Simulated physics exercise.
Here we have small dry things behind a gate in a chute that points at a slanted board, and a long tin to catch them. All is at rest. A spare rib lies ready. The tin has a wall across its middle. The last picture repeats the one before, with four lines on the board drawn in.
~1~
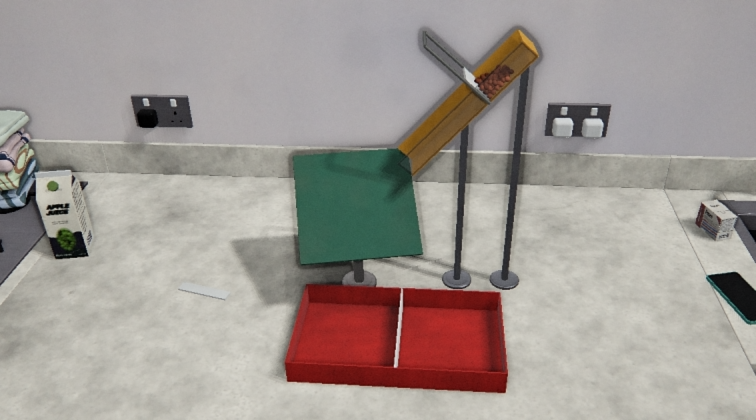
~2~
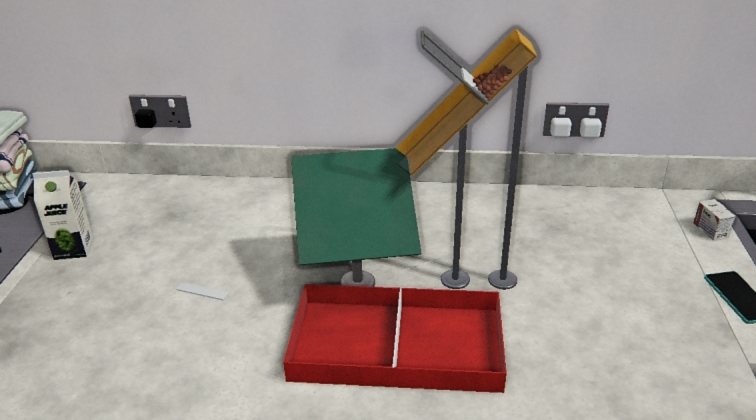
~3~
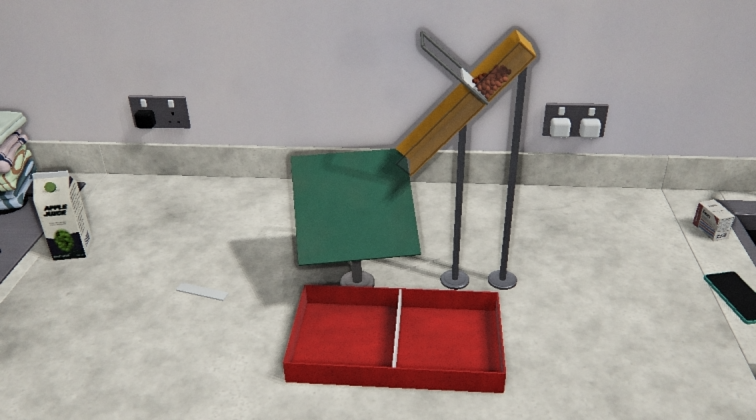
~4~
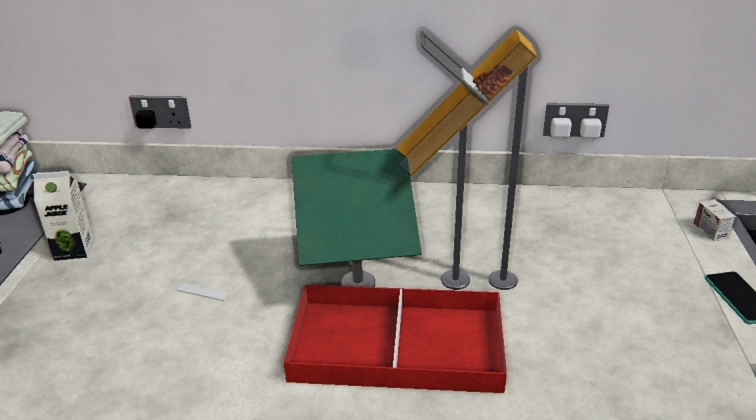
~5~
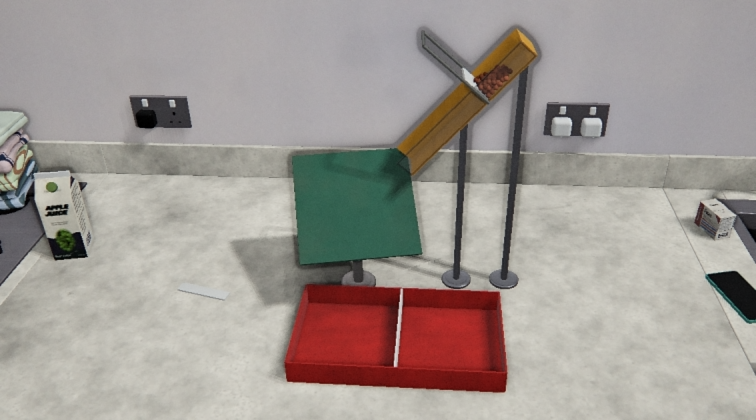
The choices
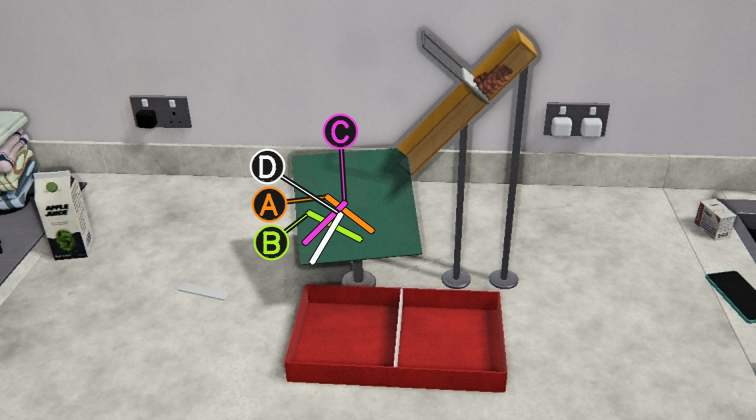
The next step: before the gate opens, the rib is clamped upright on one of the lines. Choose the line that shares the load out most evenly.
Line A.
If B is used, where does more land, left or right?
Left.
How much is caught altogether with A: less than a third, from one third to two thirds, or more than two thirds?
It is more than two thirds.
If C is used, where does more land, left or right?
The left half.
On the marked copy, line A from (327, 196) to (371, 230); line B from (309, 213) to (359, 239); line C from (344, 203) to (305, 242); line D from (340, 214) to (312, 261).
If A is chosen, of what is caught, about half in the left half, about half in the right.
If B is chosen, of what is caught, most in the left half, a small part in the right.
If C is chosen, of what is caught, most in the left half, a small part in the right.
If D is chosen, of what is caught, nearly all in the left half, a small part in the right.
